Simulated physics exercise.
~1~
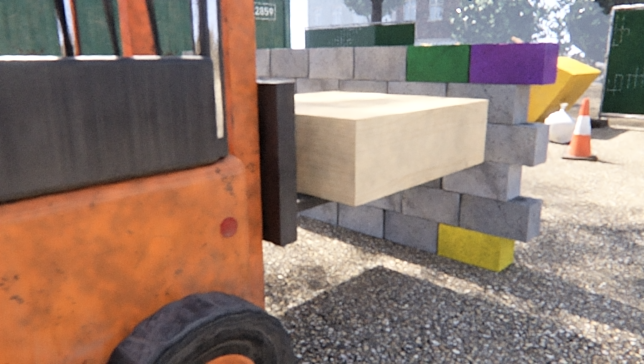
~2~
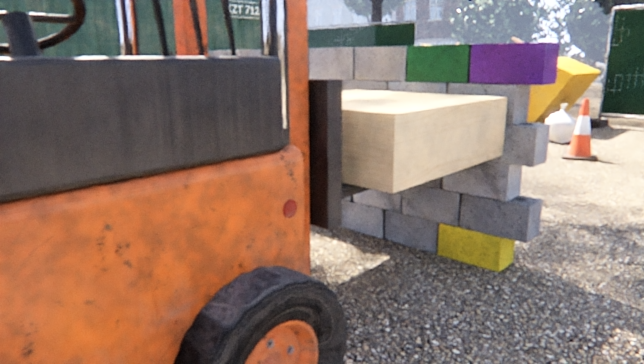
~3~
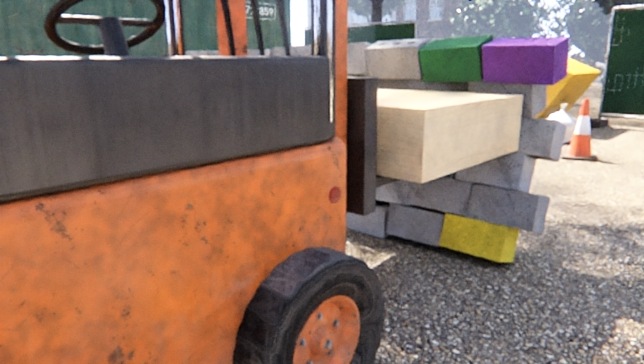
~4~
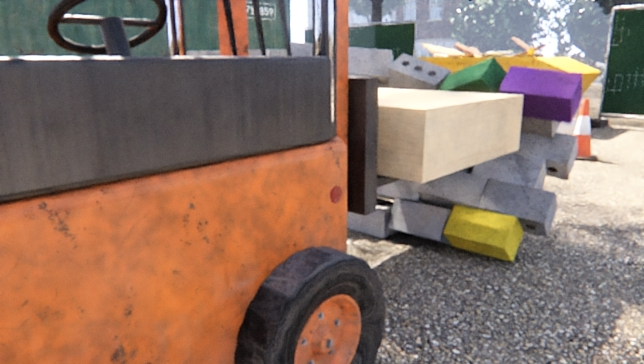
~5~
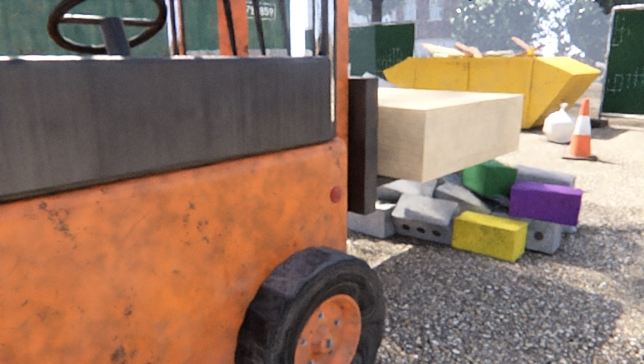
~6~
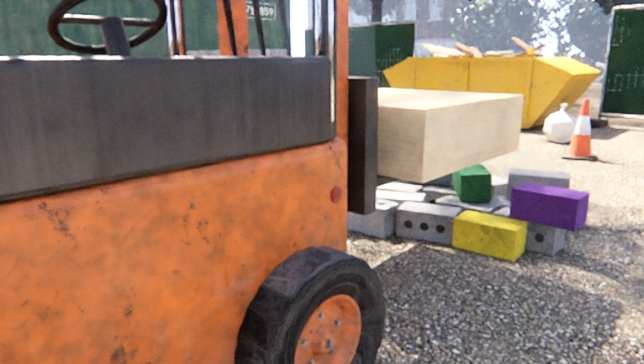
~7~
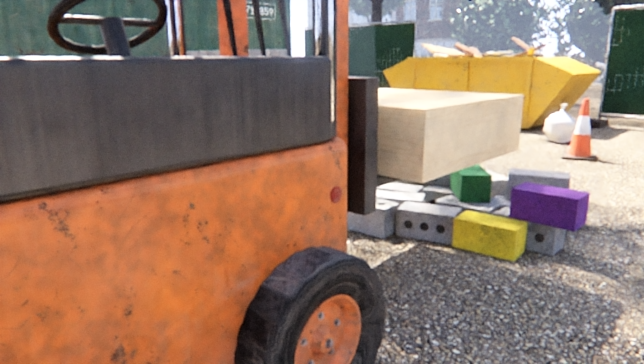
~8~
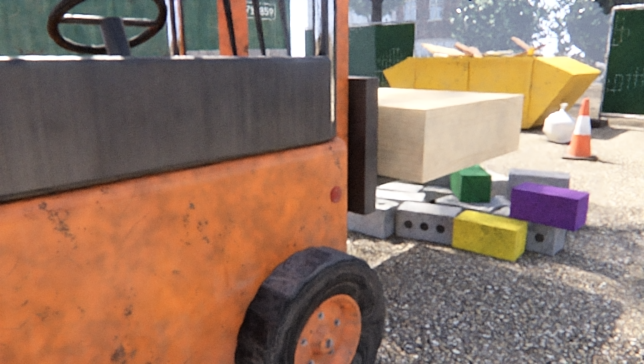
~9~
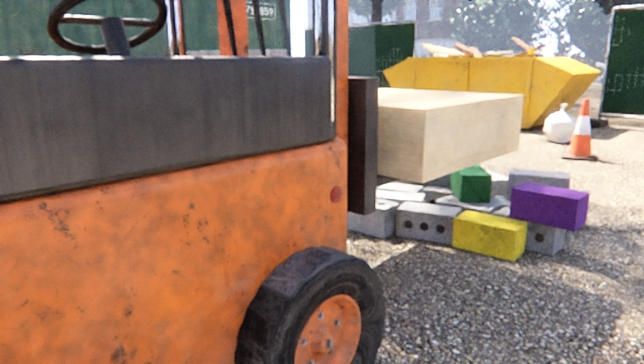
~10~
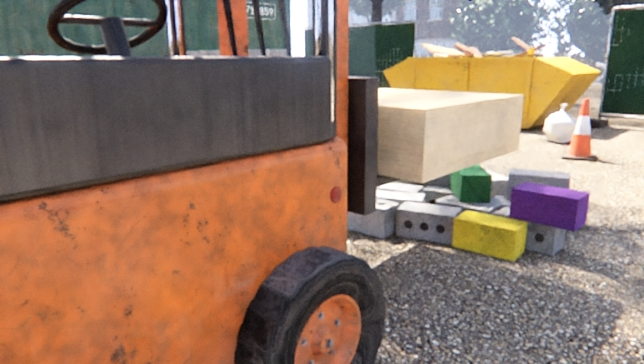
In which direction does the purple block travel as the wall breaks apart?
The purple block moves down, dropping from the top of the wall to the low heap of blocks.
An orange forklift rolls to the right, carrying a pale, box-shaped load toward a wall of grey blocks with a few coloured ones among them. The load presses into the wall, and the green and purple blocks on the top row begin to tilt along with the yellow one near the bottom. The forklift stops, but the wall keeps leaning and breaks apart. Its upper blocks tumble down, opening the view to a yellow skip behind. The blocks settle in a low heap, with the purple, green and yellow ones on their sides and the load still held above.
